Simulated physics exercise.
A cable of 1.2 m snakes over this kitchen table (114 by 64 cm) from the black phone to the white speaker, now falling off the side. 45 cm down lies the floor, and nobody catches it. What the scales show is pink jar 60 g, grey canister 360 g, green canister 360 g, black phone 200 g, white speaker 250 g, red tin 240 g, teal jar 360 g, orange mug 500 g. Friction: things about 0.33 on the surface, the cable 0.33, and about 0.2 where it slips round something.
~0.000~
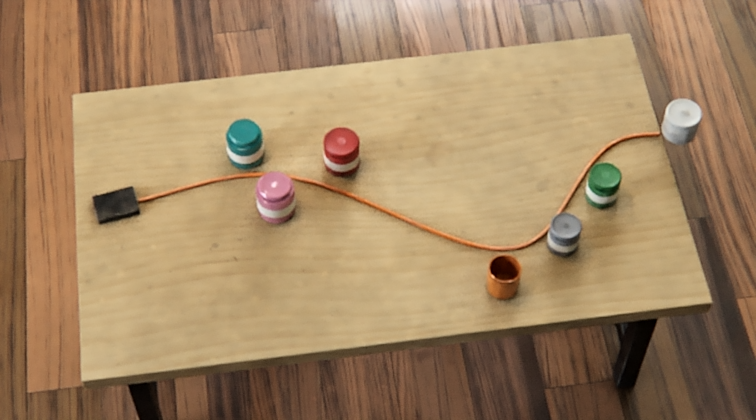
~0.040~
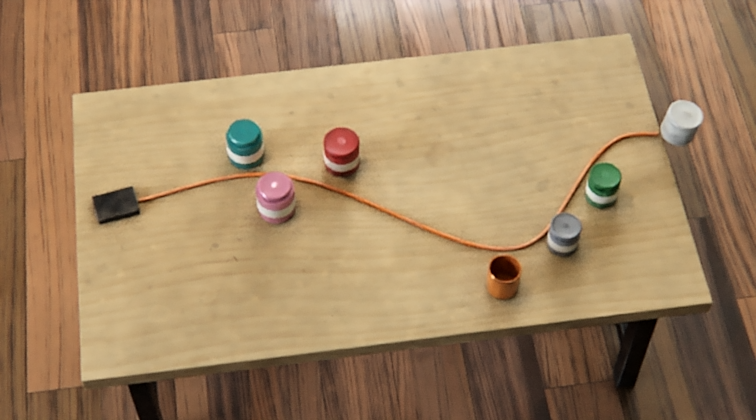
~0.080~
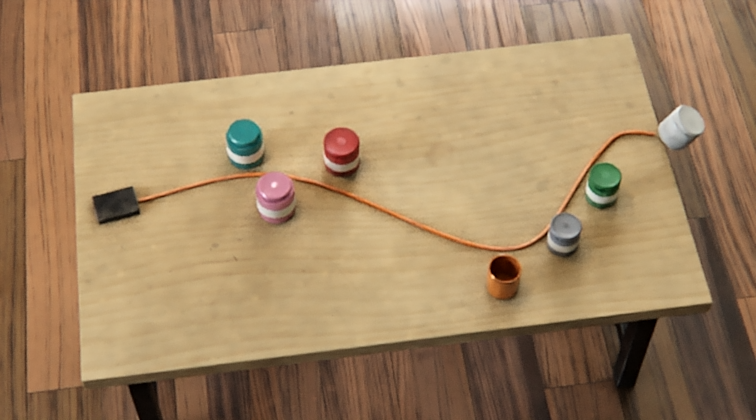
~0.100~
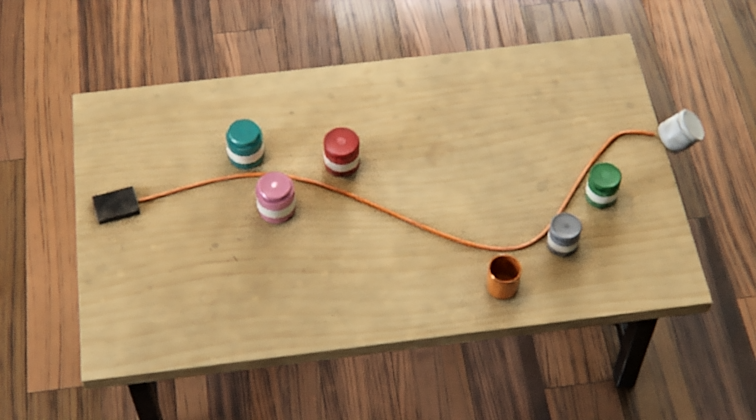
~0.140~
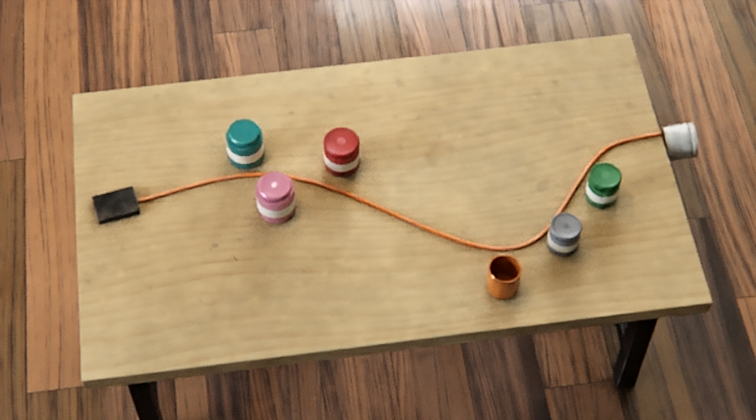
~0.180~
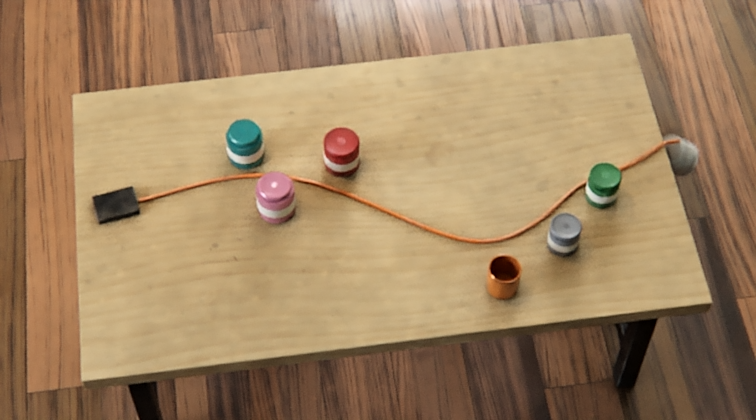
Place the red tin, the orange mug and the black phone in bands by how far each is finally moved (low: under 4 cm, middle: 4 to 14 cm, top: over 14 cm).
Red tin: Low; orange mug: Low; black phone: Top.
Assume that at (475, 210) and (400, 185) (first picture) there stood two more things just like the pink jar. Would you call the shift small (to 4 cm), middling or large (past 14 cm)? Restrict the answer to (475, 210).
At that spot the shift is big.
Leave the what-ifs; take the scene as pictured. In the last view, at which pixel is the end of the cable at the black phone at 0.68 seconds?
Near (270, 196).
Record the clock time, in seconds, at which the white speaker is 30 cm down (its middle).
That comes at 0.55 seconds.
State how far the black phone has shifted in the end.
Black phone: 25 cm.
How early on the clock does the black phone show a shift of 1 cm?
Estimate for the black phone: Near 0.28 seconds.
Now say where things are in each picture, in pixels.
In the first frame, red tin (341, 141); orange mug (505, 268); black phone (115, 203); cable runs through (607, 147) (433, 231) (319, 184) (204, 183).
In the second frame, white speaker (684, 114); cable runs through (606, 147) (433, 231) (204, 183).
In the third frame, white speaker (682, 128); cable runs through (605, 146) (433, 231) (204, 183).
In the fourth frame, white speaker (681, 132); cable runs through (605, 146) (433, 231) (204, 183).
In the fifth frame, white speaker (680, 142); cable runs through (609, 148) (433, 231) (204, 183).
In the sixth frame, red tin (341, 141); orange mug (505, 268); black phone (115, 203); cable runs through (640, 159) (434, 231) (319, 185) (204, 183).
By 0.4 s, the cable's tail end at (217, 200); black phone 15 cm off its start, white speaker over the edge, pink jar 2 cm off its start.
By 0.7 s, the cable's tail end at (270, 196); black phone 25 cm off its start, white speaker over the edge, pink jar 3 cm off its start.
By 0.9 s, the cable's tail end at (271, 195); black phone 25 cm off its start at (248, 190), white speaker over the edge, pink jar 3 cm off its start at (278, 197).
By 1.2 s, the cable's tail end at (271, 195); black phone 25 cm off its start, white speaker over the edge, pink jar 3 cm off its start.
By 2.4 s, the cable's tail end at (271, 195); black phone 25 cm off its start at (248, 190), red tin 0 cm off its start at (341, 140), orange mug 0 cm off its start at (505, 268), white speaker over the edge.
